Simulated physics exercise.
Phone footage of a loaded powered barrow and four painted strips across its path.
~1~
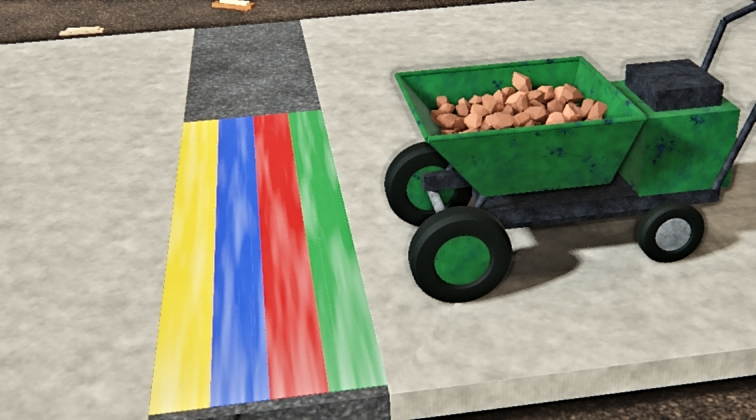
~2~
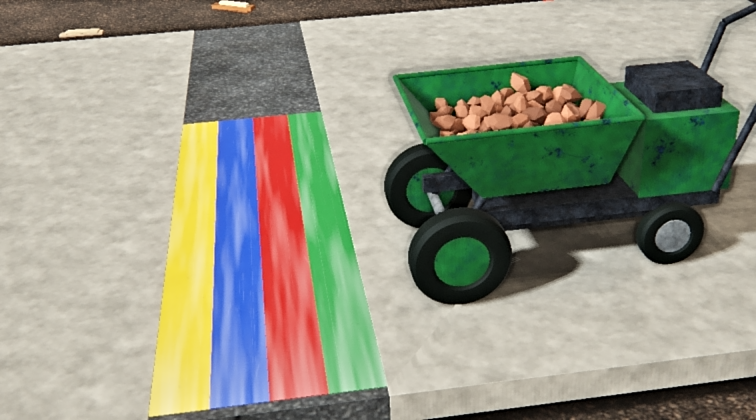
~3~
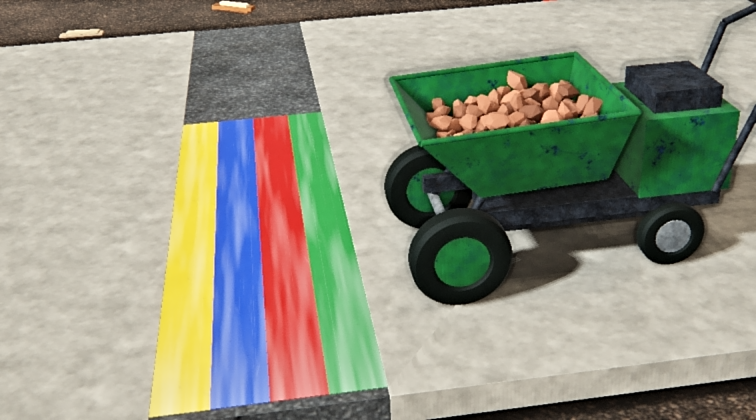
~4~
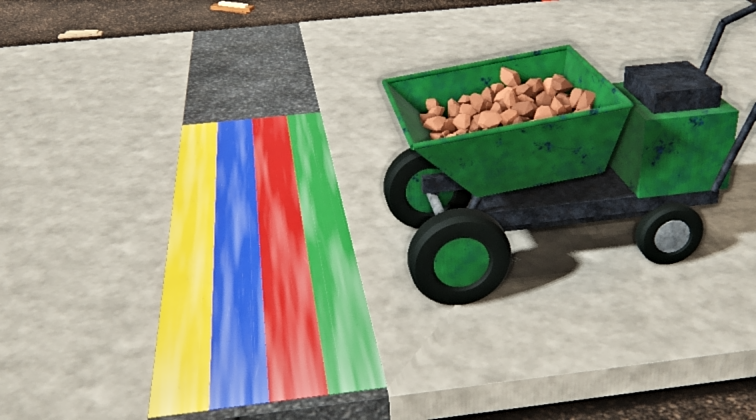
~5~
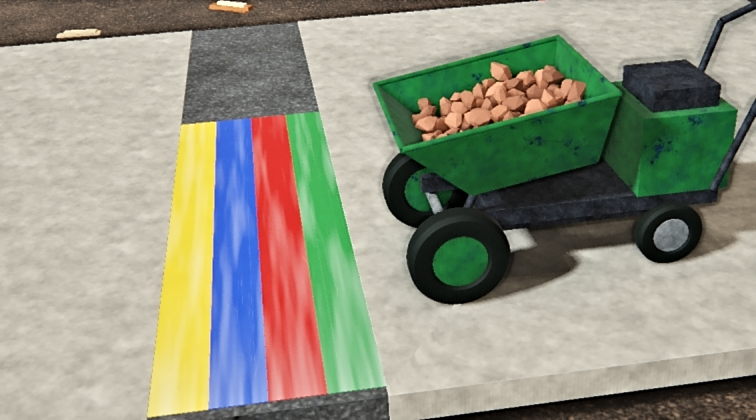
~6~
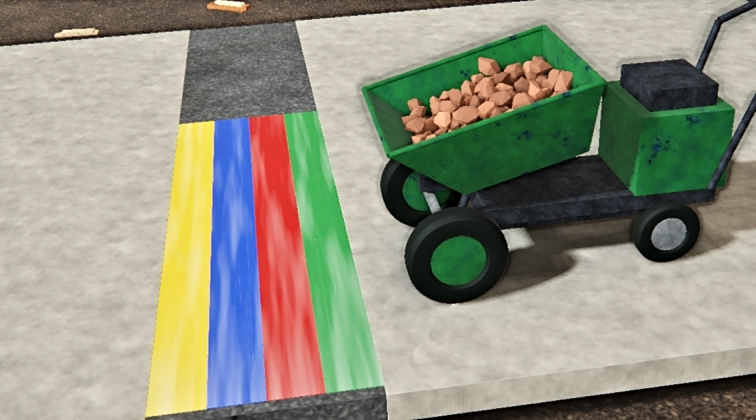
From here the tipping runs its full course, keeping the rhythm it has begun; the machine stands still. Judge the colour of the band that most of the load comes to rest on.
Most of it rests on the red band.
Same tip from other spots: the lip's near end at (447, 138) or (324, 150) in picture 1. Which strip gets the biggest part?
Place 1 - the red one; place 2 - that yellow strip.
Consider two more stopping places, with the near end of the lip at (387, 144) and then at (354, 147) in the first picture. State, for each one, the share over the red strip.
It works out to 20 per cent in the first case and 0 per cent in the second.
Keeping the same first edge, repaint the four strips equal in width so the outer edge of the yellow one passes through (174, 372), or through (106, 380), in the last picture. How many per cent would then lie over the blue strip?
30 % and 30 %, near enough.
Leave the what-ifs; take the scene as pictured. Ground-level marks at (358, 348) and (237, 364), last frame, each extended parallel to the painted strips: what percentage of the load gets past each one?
Close to 90 per cent, then close to 30 per cent.
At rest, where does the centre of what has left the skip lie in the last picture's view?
About (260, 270).
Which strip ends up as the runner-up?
Ranked second: Blue.
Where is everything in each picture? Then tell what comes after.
In the first picture, lip of the skip at (428, 140), level; top of the load at (524, 106), lumps of rubble; green strip at (350, 344); red strip at (295, 350); blue strip at (239, 357); yellow strip at (183, 364).
In the second picture, lip of the skip at (426, 142), level; top of the load at (522, 107).
In the third picture, lip of the skip at (421, 144), tipped barely; top of the load at (530, 106).
In the fourth picture, lip of the skip at (413, 147), tipped a little; top of the load at (532, 113).
In the fifth picture, lip of the skip at (403, 150), tipped a little; top of the load at (537, 110).
In the sixth picture, lip of the skip at (390, 156), tipped a little; top of the load at (525, 103); green strip at (346, 345); red strip at (291, 352); blue strip at (236, 359); yellow strip at (179, 366).
Soon, skip tipped steeply; all in the skip.
A while on, skip tipped right over; about two thirds in the skip; about a quarter over the red strip; a small part over the blue strip; a stray few falling.
Towards the end, skip tipped right over; a small part in the skip; a small part over the green strip; about a third over the red strip; about a quarter over the blue strip; a small part over the yellow strip; a small part off the paint.
Finally, skip tipped right over; a small part in the skip; a small part over the green strip; about a third over the red strip; about a quarter over the blue strip; a small part over the yellow strip; a small part off the paint.
